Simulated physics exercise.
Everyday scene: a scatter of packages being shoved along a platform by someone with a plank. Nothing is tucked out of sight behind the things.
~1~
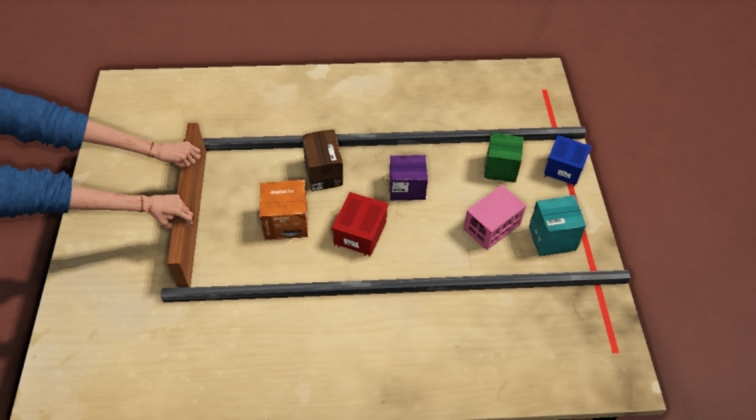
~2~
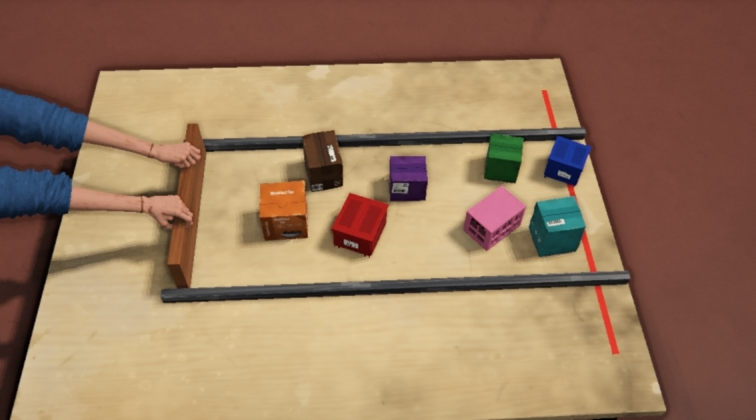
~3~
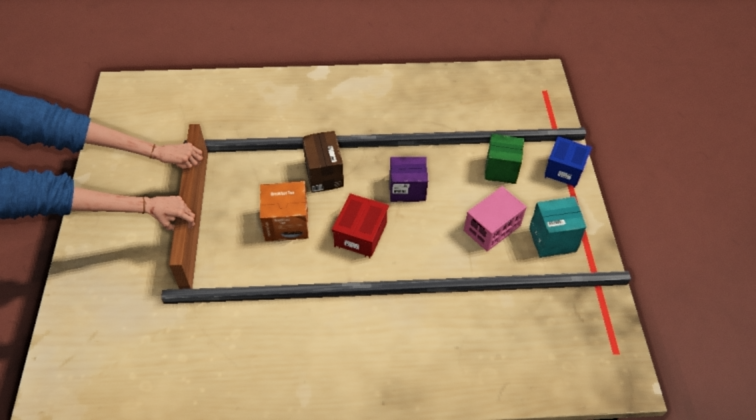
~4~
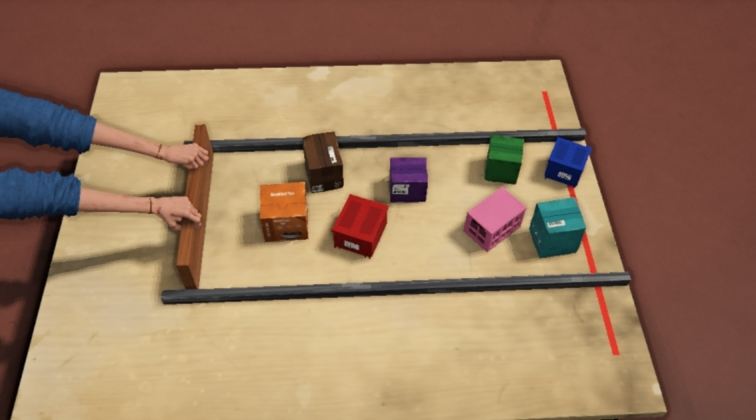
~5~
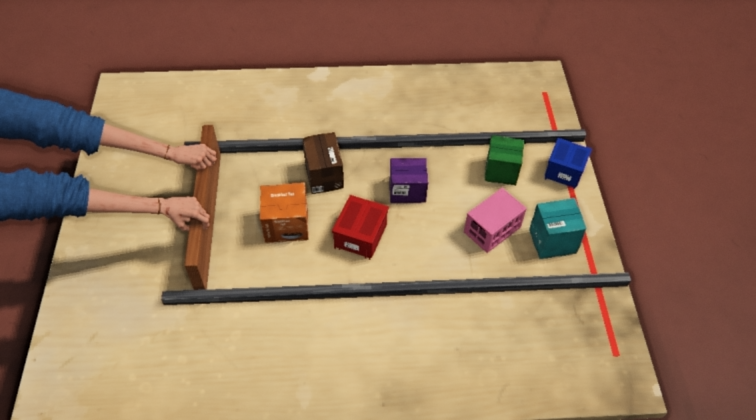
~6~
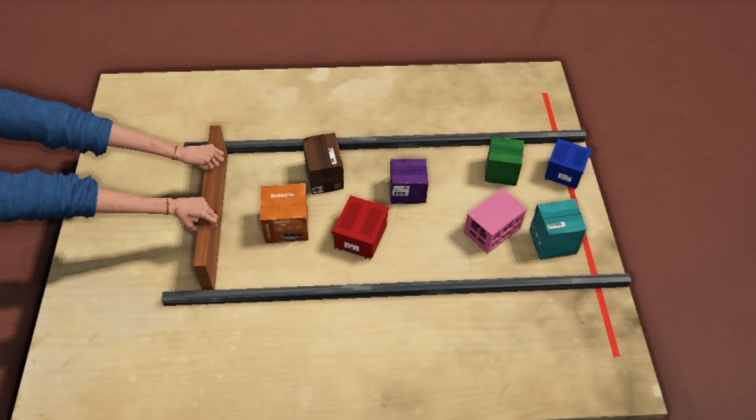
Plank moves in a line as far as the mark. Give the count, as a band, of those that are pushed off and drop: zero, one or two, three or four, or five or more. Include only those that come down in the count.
Those that drop number five or more.
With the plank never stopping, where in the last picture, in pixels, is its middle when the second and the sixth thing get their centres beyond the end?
I'd put the first at about (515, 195) and the next at about (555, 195).
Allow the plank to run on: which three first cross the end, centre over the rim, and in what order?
In order: The turquoise box, the pink crate, the blue tote.
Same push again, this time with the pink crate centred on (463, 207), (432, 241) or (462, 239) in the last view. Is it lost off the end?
Results in order: Over the edge; not lost; not lost.
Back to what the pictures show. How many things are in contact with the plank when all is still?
That would be 2 of them.
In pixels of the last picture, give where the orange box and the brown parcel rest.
You'll find the orange box at roughly (604, 203) and the brown parcel at roughly (585, 156).
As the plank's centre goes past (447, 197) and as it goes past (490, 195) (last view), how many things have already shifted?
By then 7, and later 8.
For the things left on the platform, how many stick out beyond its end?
2 overhanging.
Soon after, none off yet; blue tote at rest near (567, 164); turquoise box at rest near (557, 229); green parcel at rest near (504, 161).
After that, none off yet; blue tote moving near (572, 165); turquoise box displaced about its own width near (590, 230); green parcel displaced about its own width near (531, 157).
In the end, the number that fall off is five or more; gone, red tote, purple parcel, pink crate, green parcel, turquoise box and blue tote.
